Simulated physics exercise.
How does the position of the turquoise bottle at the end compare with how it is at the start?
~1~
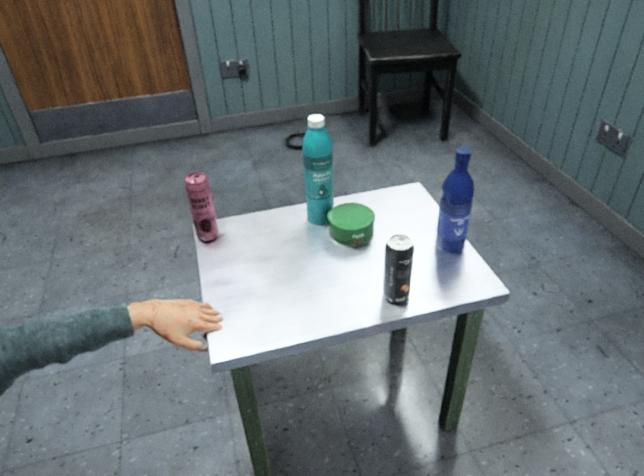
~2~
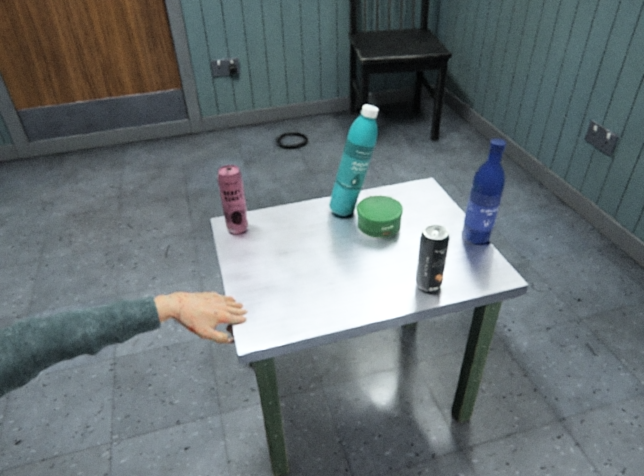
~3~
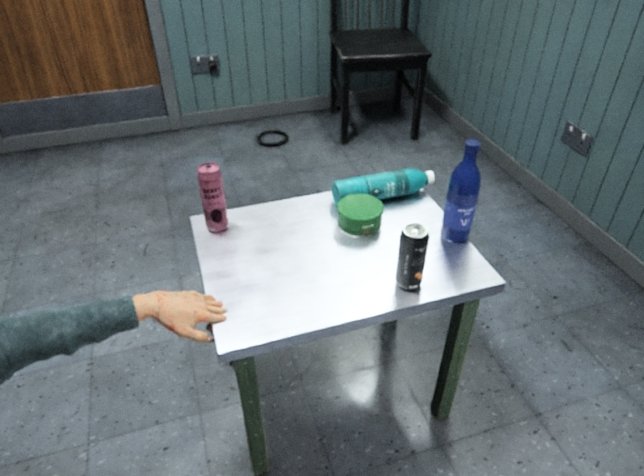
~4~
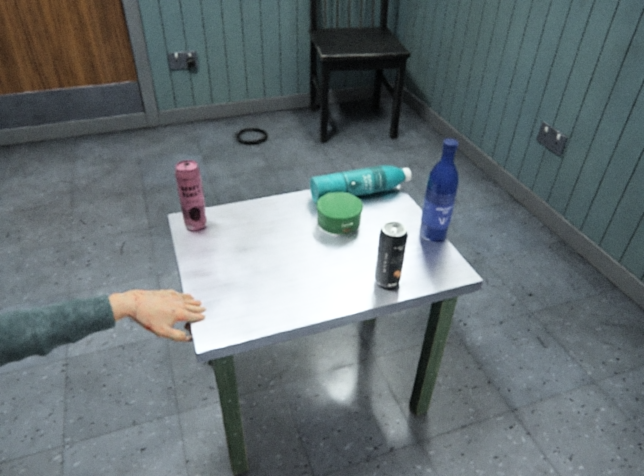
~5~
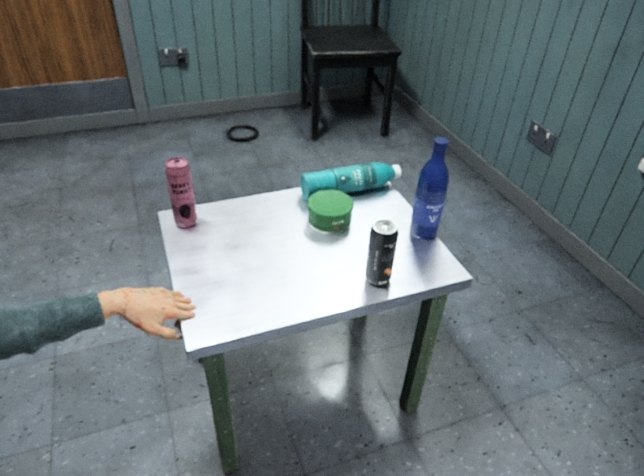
At the start the turquoise bottle stands upright on the table, but at the end it lies on its side behind the green tub.
